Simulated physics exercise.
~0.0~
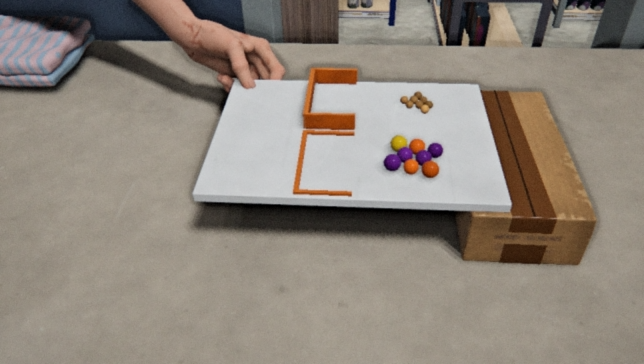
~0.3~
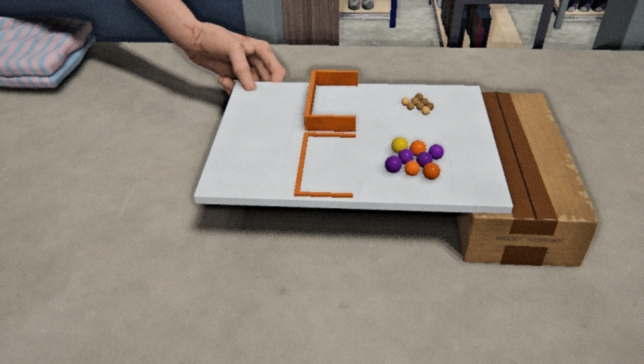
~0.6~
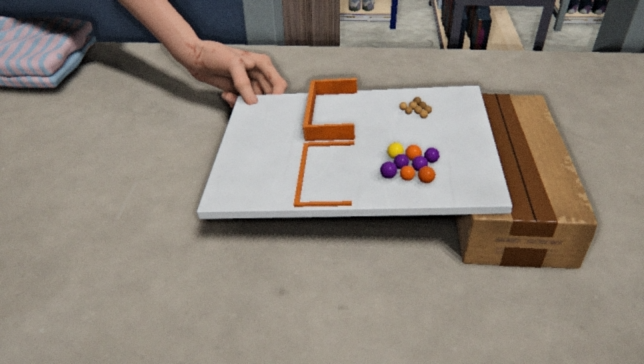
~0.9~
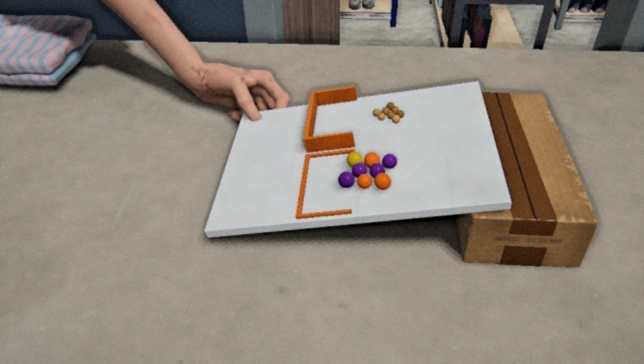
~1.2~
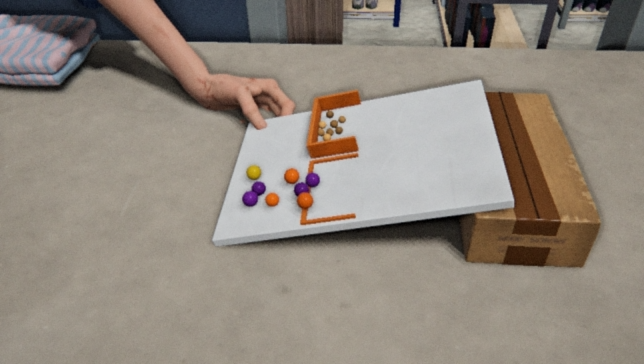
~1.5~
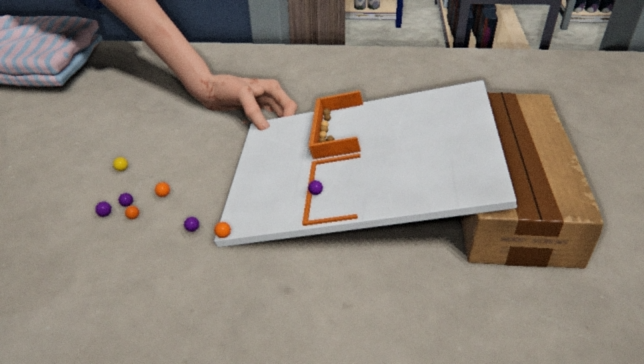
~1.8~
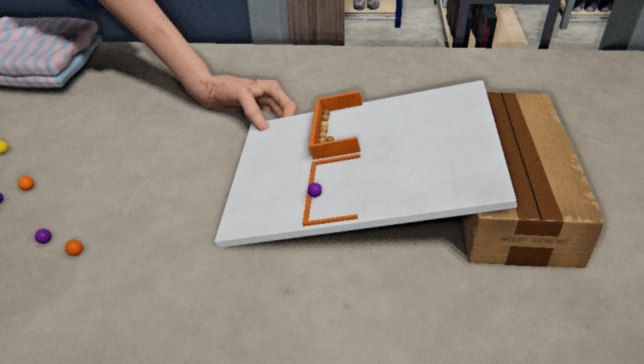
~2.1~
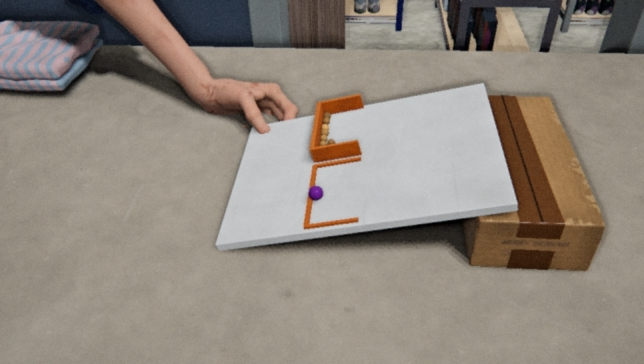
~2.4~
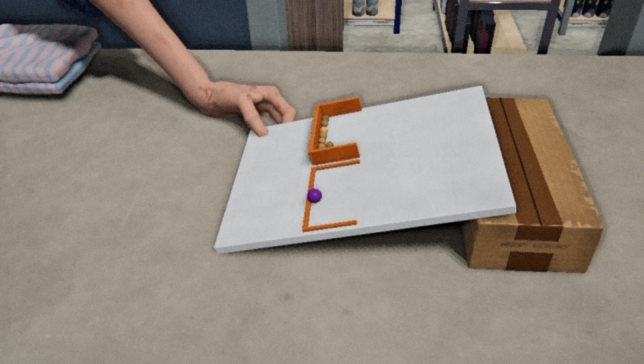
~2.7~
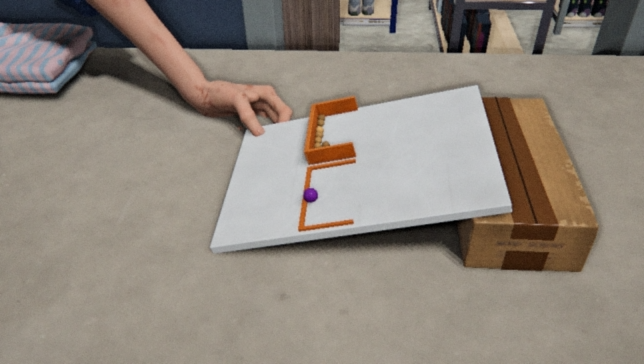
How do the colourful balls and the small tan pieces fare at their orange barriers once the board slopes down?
Most of the colourful balls get past the low strip and roll off the board, leaving one purple ball behind. The small tan pieces end up resting against the taller barrier.
